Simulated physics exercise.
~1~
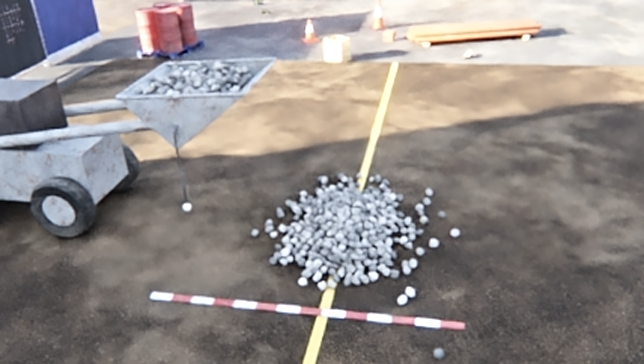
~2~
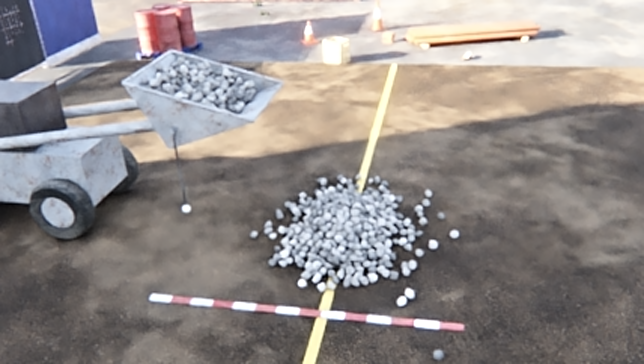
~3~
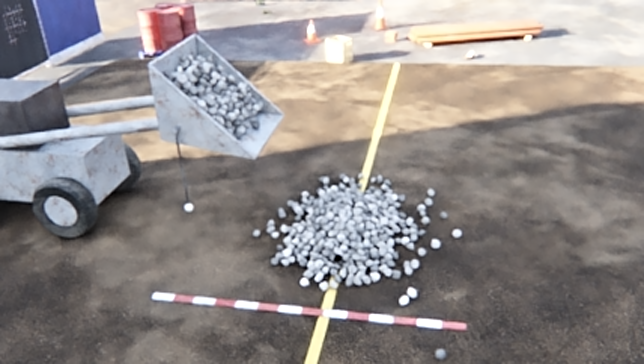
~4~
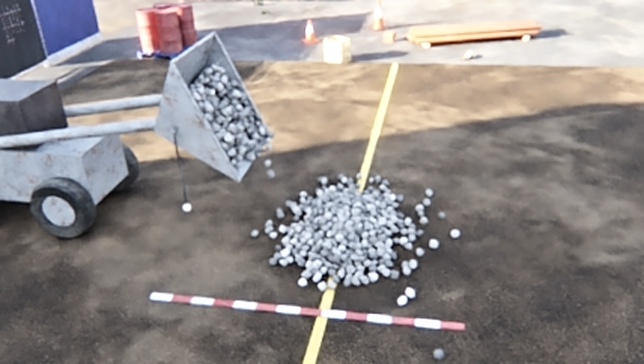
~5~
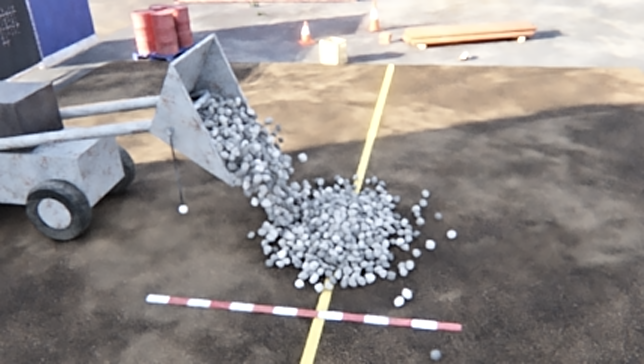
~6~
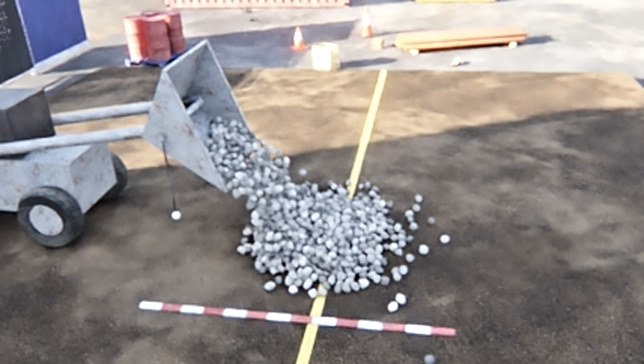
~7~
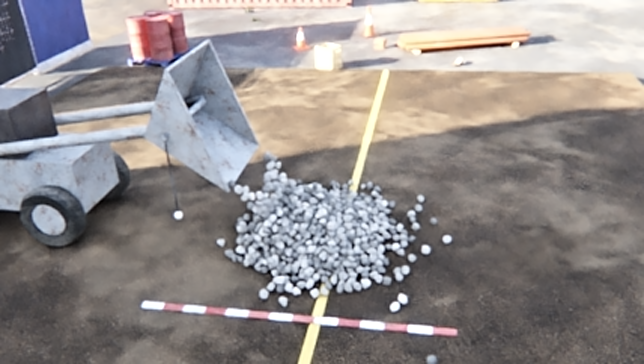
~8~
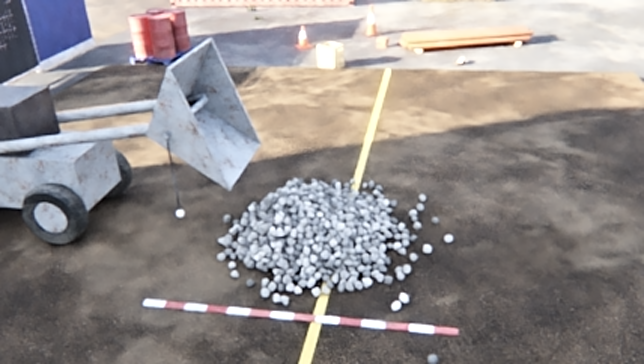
A grey loader bucket tipping forward and pouring pale stones onto an existing heap beside a yellow line, ending empty and tilted.
